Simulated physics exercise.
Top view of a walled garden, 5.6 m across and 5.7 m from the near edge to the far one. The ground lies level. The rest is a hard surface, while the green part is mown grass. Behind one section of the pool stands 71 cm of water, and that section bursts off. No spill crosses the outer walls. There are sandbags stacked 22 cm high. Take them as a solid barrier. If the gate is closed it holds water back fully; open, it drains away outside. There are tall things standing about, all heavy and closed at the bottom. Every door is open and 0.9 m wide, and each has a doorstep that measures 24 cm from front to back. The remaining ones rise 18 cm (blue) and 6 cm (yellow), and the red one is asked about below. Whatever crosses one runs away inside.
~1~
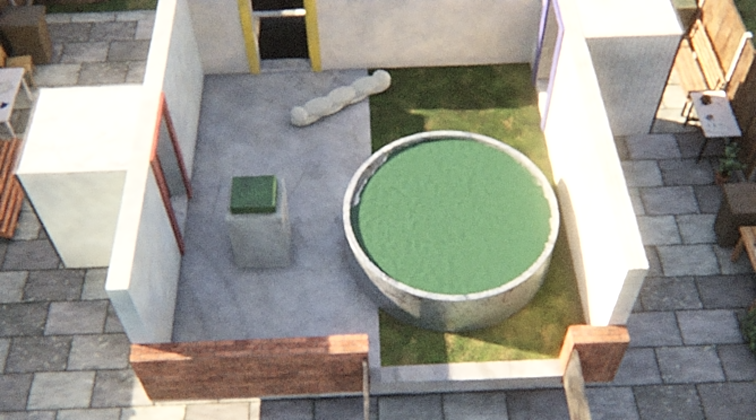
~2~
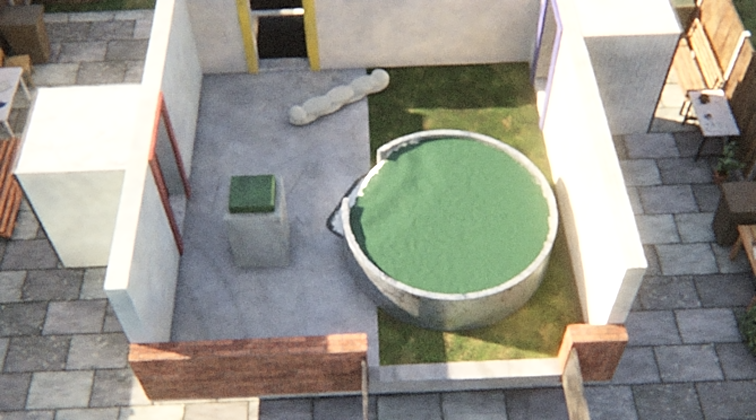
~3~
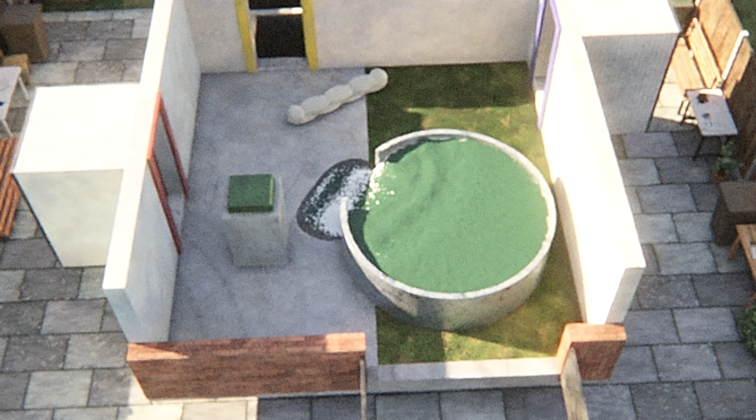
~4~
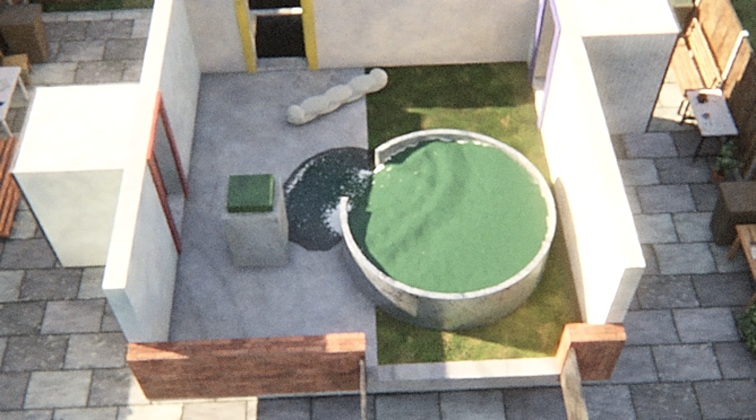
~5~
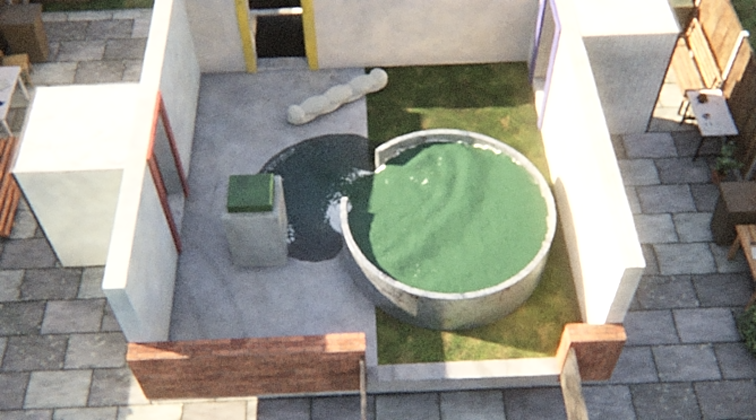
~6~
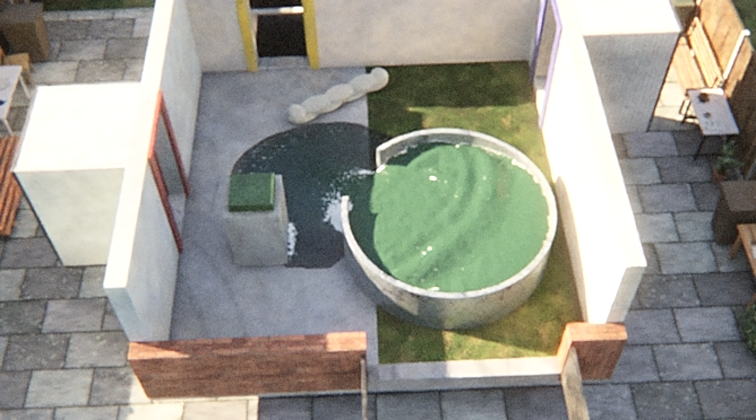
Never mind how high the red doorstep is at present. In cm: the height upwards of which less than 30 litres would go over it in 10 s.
26 cm.
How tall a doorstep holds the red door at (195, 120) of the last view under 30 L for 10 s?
26 cm.
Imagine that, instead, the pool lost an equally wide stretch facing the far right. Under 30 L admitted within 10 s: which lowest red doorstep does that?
About 13.5 centimetres.
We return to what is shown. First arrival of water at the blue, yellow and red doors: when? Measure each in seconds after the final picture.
It reaches blue at 3.6 s, yellow at 1.3 s, and red at 0.4 s.
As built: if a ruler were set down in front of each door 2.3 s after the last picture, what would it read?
Reading in centimetres: Blue = 0, yellow = 15, red = 24.
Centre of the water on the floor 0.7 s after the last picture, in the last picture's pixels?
The water is centred around (408, 224) in the last picture's pixels.
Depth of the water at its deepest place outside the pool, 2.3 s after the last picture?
I'd estimate roughly 40 cm.
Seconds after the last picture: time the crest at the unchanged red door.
Peak time: Around 1.6 s.
Then, 0.7 s after the last picture water covers 35 % of the floor, deepest (40 cm) near (354, 203); 22 cm at the red door, 5 litres in over its 11 cm doorstep.
Then, 2.3 s after the last picture water covers 65 % of the floor, deepest (40 cm) near (202, 76); 24 cm at the red door, 167 litres in over its 11 cm doorstep.
Then, 9.3 s after the last picture water covers 95 % of the floor, deepest (16 cm) near (167, 360); 13 cm at the red door, 332 litres in over its 11 cm doorstep.
At the red door as built, the water peaked near 28 cm, 1.5 s after the last picture.
With a doorstep of 22 cm, 60 litres would have come in within the 10 s; with 29.5 cm, 12 litres. So under 30 litres takes about 26 cm.
